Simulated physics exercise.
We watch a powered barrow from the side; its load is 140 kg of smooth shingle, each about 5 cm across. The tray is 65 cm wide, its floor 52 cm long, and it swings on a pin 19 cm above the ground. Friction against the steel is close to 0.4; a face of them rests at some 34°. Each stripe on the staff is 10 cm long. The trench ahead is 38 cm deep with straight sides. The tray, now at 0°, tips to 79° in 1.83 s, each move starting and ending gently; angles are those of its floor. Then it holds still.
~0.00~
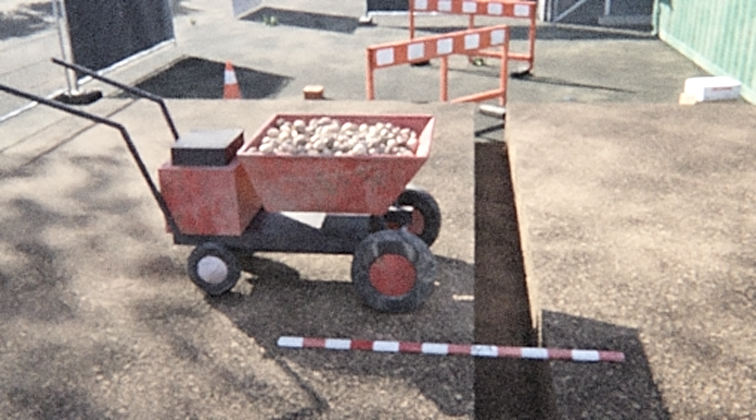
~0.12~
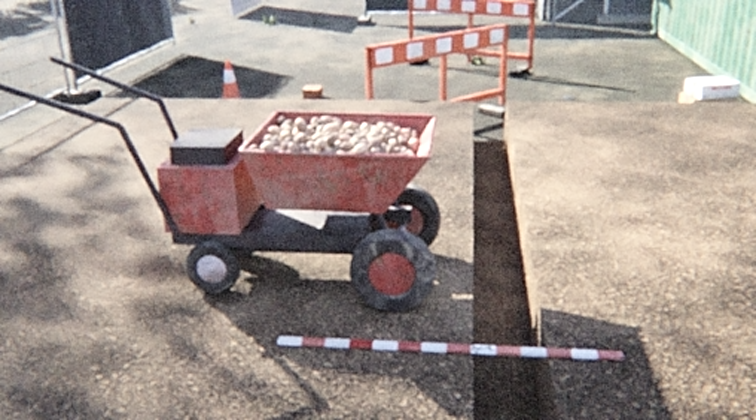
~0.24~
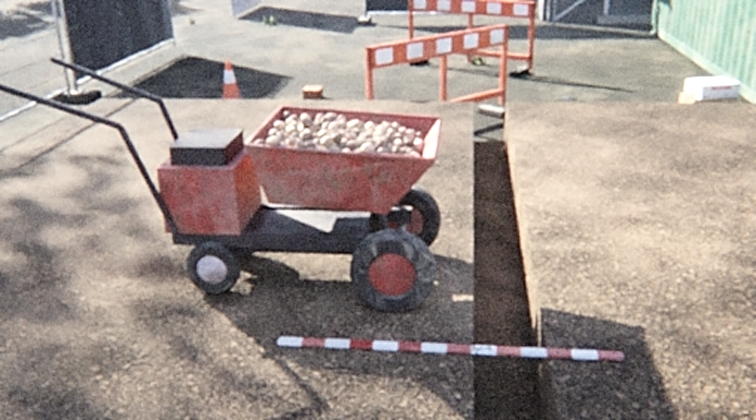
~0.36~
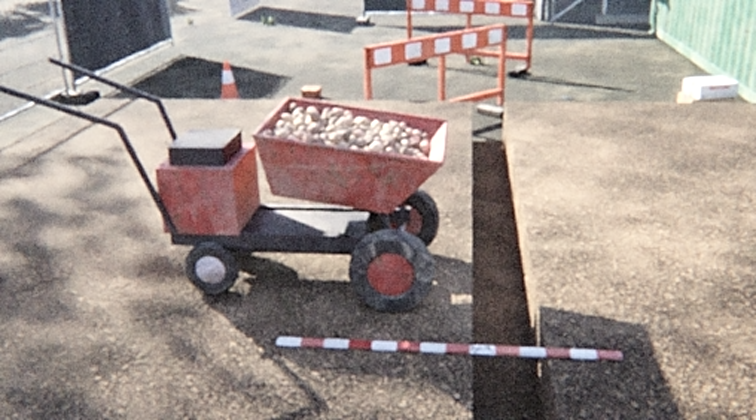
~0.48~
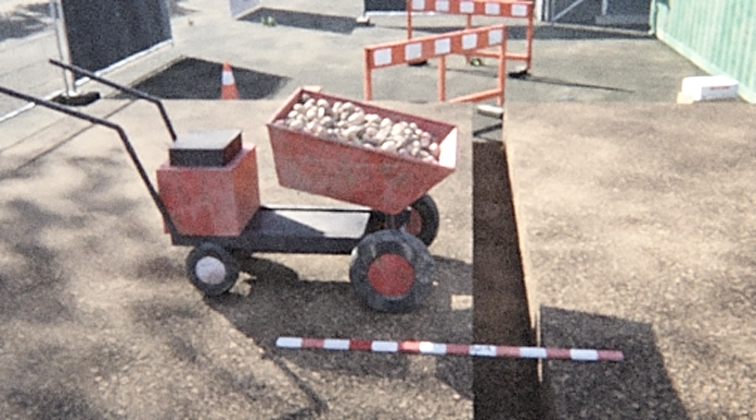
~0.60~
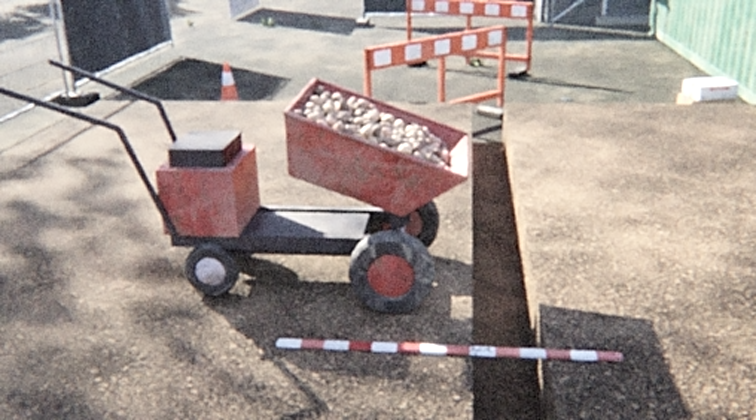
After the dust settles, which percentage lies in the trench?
Close to 33 in a hundred.
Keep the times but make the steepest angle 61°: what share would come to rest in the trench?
It would be near 35 per cent.
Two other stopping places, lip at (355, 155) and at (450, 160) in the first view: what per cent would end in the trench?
Near 100 per cent from the first place, 15 from the second.
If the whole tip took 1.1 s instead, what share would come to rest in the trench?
In that case some 25 per cent.
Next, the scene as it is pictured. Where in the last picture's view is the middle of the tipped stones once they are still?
Near (573, 284).
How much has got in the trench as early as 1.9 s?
About 15 per cent by then.
After 1.4 s the floor is at 67°; 91 % in the tray, 4 % in the trench, 5 % past the trench; the foremost stones are at (569, 287).
After 1.9 s the floor is at 79°; 20 % in the tray, 14 % in the trench, 65 % past the trench; the foremost stones are at (732, 291).
After 2.3 s the floor is at 79°; 3 % in the tray, 26 % in the trench, 71 % past the trench; the foremost stones are past the picture's edge.
After 4.2 s the floor is at 79°; 0 % in the tray, 33 % in the trench, 67 % past the trench; the foremost stones are past the picture's edge.
